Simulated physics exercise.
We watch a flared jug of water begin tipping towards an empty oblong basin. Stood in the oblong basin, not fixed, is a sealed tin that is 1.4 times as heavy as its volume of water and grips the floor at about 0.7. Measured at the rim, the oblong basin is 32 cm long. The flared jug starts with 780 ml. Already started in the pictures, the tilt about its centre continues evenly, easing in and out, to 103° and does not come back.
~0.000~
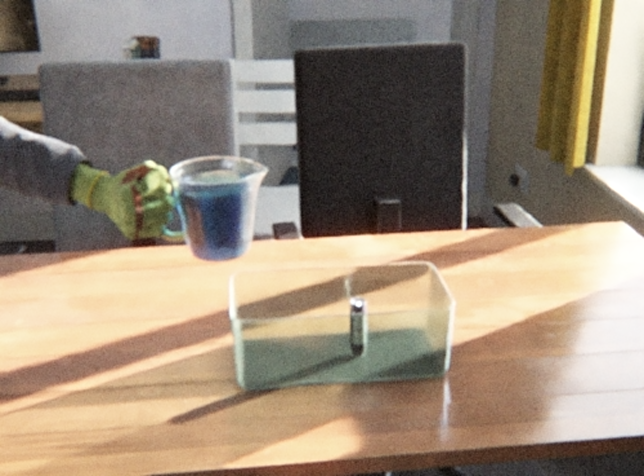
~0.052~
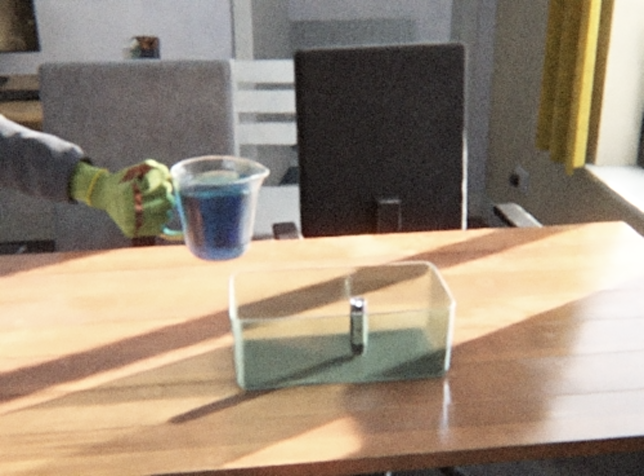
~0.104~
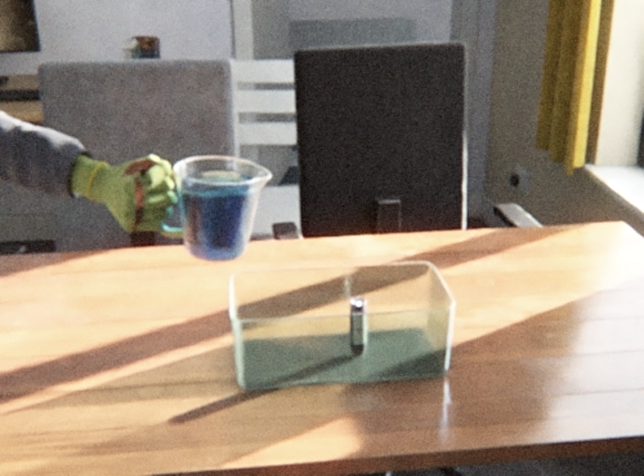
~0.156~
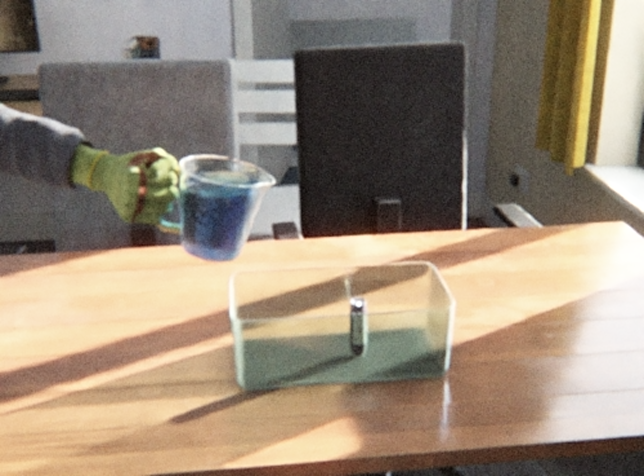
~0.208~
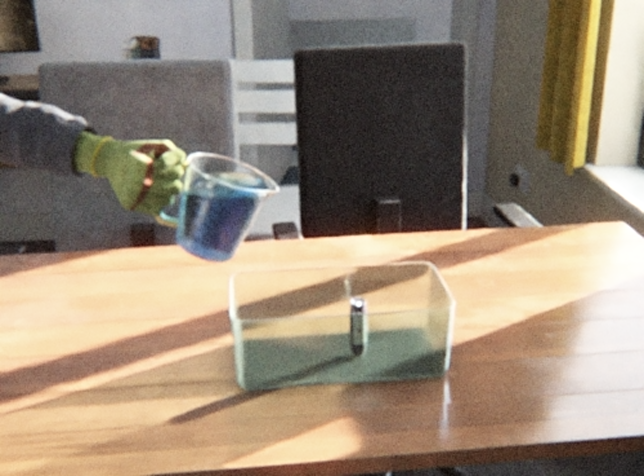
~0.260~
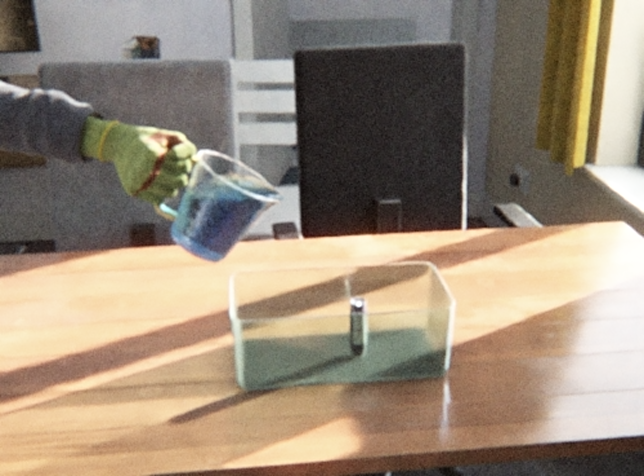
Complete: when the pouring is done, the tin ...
... is still on its feet.
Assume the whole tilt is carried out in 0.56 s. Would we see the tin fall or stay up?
Result: Tin upright.
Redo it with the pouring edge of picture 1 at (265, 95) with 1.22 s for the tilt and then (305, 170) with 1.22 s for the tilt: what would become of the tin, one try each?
First it tips over; then it tips over.
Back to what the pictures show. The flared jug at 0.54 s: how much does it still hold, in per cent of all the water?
Roughly 52 percent.
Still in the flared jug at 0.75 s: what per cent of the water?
Remaining share: Approx. 10 %.
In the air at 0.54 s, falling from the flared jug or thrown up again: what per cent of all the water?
Around 26 in a hundred.
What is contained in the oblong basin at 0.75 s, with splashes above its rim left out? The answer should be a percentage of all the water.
Roughly 78 %.
Then, 0.54 s in, the tilt is 91° and 51 per cent is still to pour; the tin stands where it began.
Then, 0.75 s in, the tilt is 103° and 10 per cent is still to pour; the tin stands where it began.
Then, 0.96 s in, the tilt is 103° and 1 per cent is still to pour; the tin stands where it began.
Then, 1.20 s in, the tilt is 103° and 0 per cent is still to pour; the tin stands where it began.
Finally, the tin stands where it began.
